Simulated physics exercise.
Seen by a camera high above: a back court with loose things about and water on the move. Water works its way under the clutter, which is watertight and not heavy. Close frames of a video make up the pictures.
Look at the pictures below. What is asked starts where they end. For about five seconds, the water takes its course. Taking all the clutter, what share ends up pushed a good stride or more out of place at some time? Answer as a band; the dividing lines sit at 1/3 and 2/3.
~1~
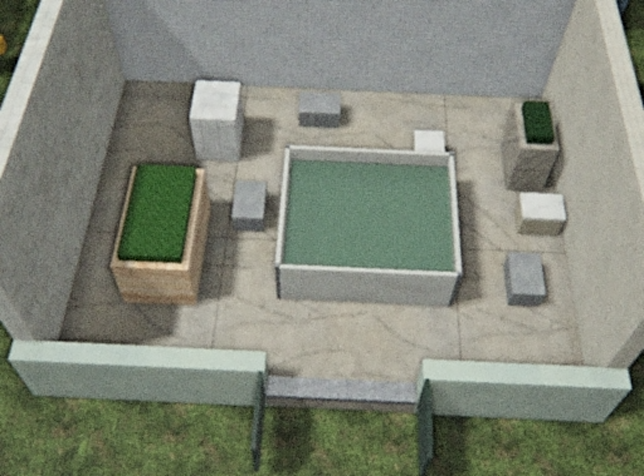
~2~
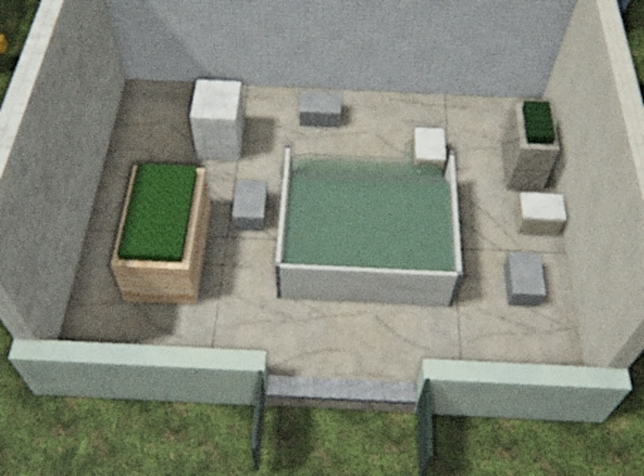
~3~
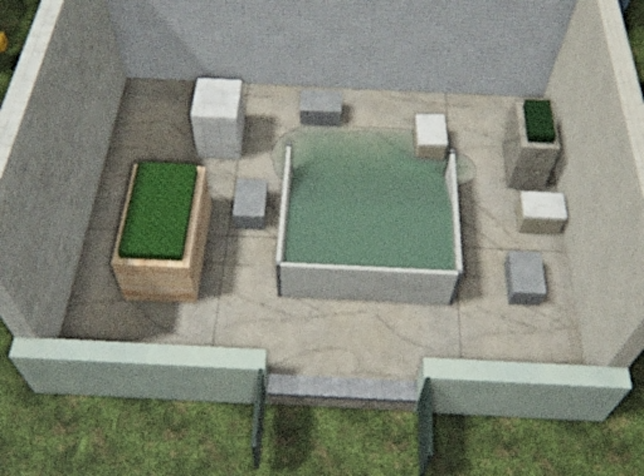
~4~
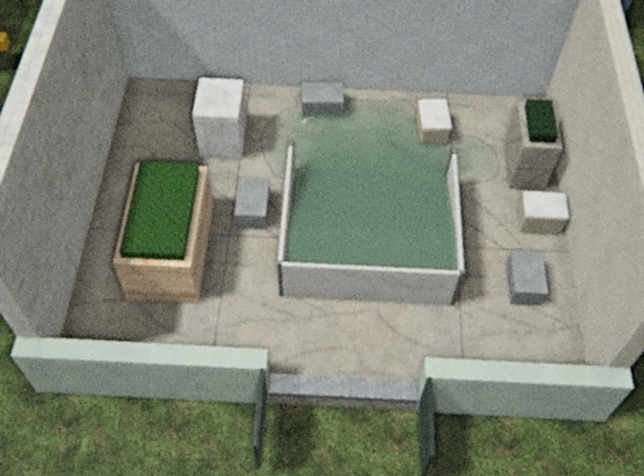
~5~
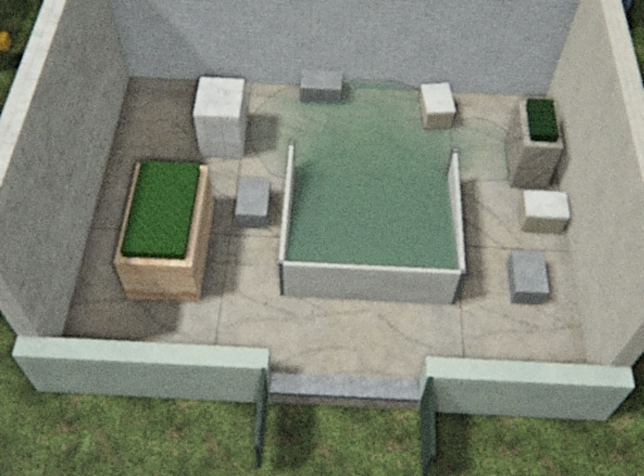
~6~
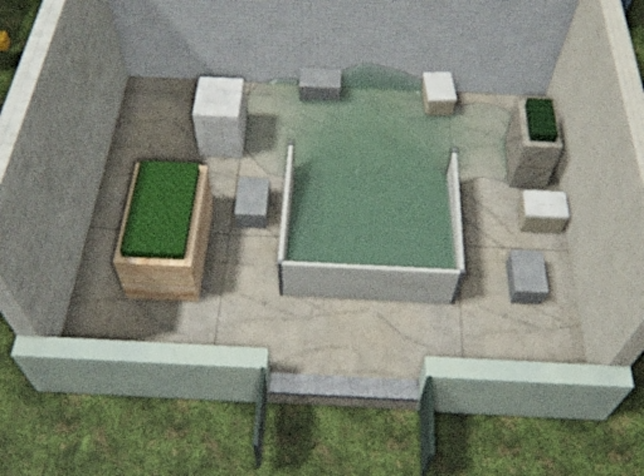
2/3 or more.
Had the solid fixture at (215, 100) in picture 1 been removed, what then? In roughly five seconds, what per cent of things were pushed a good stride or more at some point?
80 per cent.
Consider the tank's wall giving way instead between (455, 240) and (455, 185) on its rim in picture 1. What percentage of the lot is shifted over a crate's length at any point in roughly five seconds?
I make it 60 per cent.
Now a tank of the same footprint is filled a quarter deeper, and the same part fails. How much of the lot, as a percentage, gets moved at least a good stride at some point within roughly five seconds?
I'd say somewhere about 100 percent.
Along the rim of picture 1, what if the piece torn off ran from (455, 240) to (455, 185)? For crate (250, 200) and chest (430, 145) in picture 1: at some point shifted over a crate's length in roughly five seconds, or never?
Result, first then second: A shorter distance; a shorter distance.
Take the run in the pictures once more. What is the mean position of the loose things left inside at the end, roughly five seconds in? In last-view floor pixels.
The mean position lies close to (378, 264).
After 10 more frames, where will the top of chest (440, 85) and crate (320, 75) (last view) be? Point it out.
(548, 101) and (199, 71), about.
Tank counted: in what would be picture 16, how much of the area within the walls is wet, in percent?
45 per cent, roughly.
A moment on, 1 of 5 are well off their spots; 1 afloat.
Next, 2 of 5 are well off their spots; 2 afloat.
Later, 5 of 5 are well off their spots; 2 afloat.
In the end, 5 of 5 are well off their spots, and 5 have been at some point; 4 afloat.
